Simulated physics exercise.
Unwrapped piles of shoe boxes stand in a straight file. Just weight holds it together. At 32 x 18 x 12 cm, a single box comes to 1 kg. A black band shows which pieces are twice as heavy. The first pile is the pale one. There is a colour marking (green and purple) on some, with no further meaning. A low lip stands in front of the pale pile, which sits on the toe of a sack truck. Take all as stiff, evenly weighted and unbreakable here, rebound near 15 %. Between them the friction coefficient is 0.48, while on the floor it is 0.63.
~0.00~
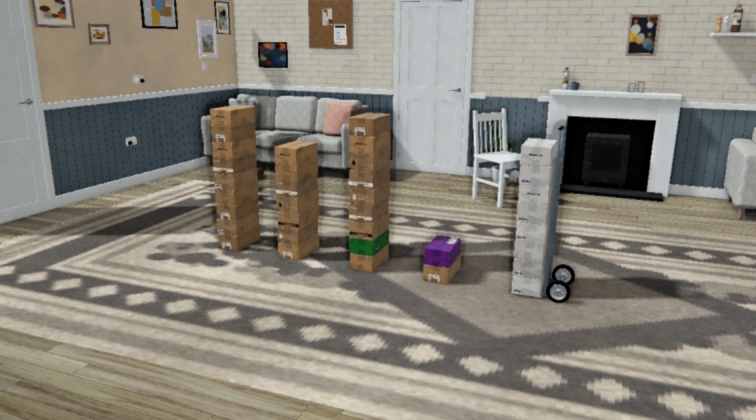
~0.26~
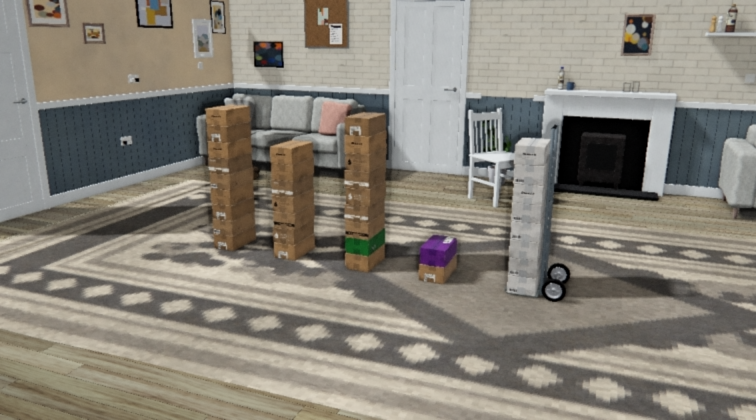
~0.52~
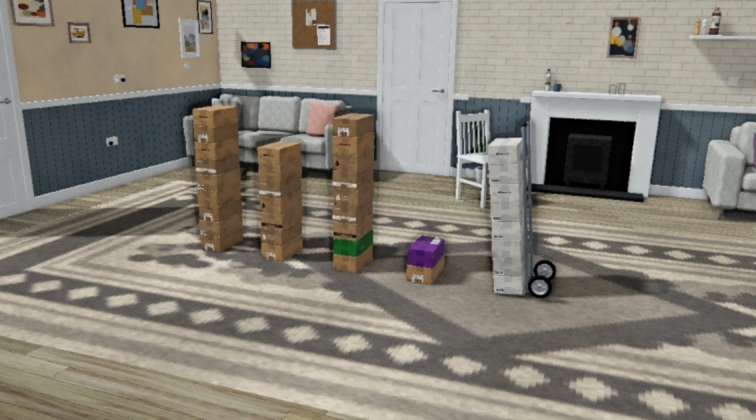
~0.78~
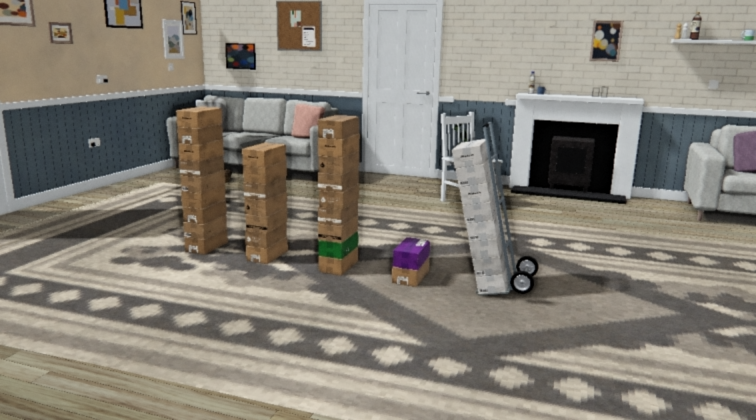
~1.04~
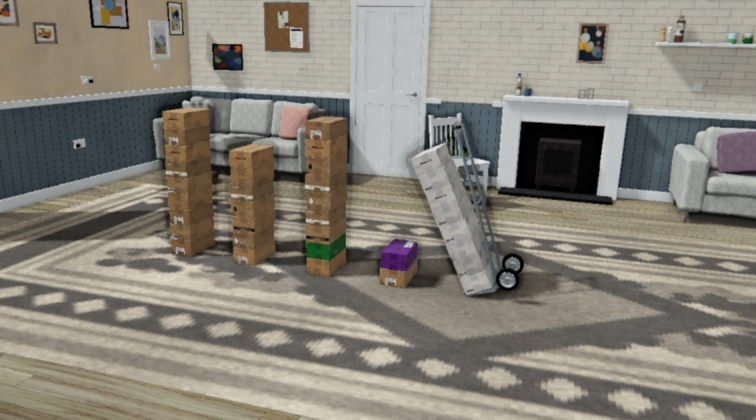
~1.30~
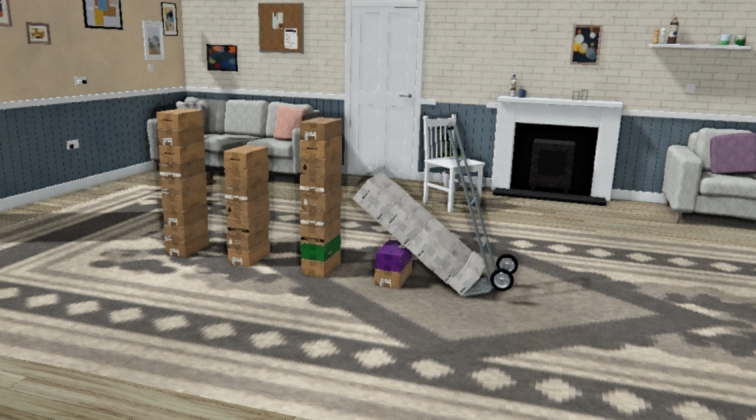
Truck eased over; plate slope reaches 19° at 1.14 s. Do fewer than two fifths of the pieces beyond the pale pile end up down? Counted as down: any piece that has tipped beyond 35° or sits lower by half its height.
Yes.
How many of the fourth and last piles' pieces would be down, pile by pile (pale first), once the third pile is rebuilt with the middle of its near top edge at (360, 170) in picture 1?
Down by pile: Fourth 6, last 8.
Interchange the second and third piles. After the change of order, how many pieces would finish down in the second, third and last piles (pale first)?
Pile by pile, you'd see second at 8, third at 1 and last at 9 down.
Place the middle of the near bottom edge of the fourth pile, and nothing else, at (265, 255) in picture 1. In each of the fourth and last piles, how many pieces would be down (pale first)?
Pile by pile: Fourth 0, last 0.
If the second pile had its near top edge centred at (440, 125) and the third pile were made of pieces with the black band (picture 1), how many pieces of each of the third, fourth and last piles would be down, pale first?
Pile by pile that makes third 9, fourth 7, last 8.
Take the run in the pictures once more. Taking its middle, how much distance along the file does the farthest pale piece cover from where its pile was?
Roughly 105 cm along.
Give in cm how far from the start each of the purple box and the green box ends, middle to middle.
The purple one ends 5 cm from its start and the green one 5 cm.
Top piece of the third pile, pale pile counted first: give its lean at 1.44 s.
I'd put it close to 0° from upright.
After 1.36 s, 8 of the pale pile down; none of the 27 other boxes down.
After 1.44 s, 8 of the pale pile down; none of the 27 other boxes down, 1 disturbed; purple box 11 mm from its place.
After 1.56 s, 8 of the pale pile down; none of the 27 other boxes down, 8 disturbed; purple box 22 mm from its place; green box 41 mm from its place.
After 2.26 s, 7 of the pale pile down; none of the 27 other boxes down, 9 disturbed; green box 42 mm from its place; purple box 28 mm from its place.
In the end (3.2 s), 7 of the pale pile down; none of the 27 other boxes down, 9 disturbed; green box 42 mm from its place; purple box 28 mm from its place. That is 0 per cent. From the last view, middles, green box near (316, 245), purple box near (391, 255).
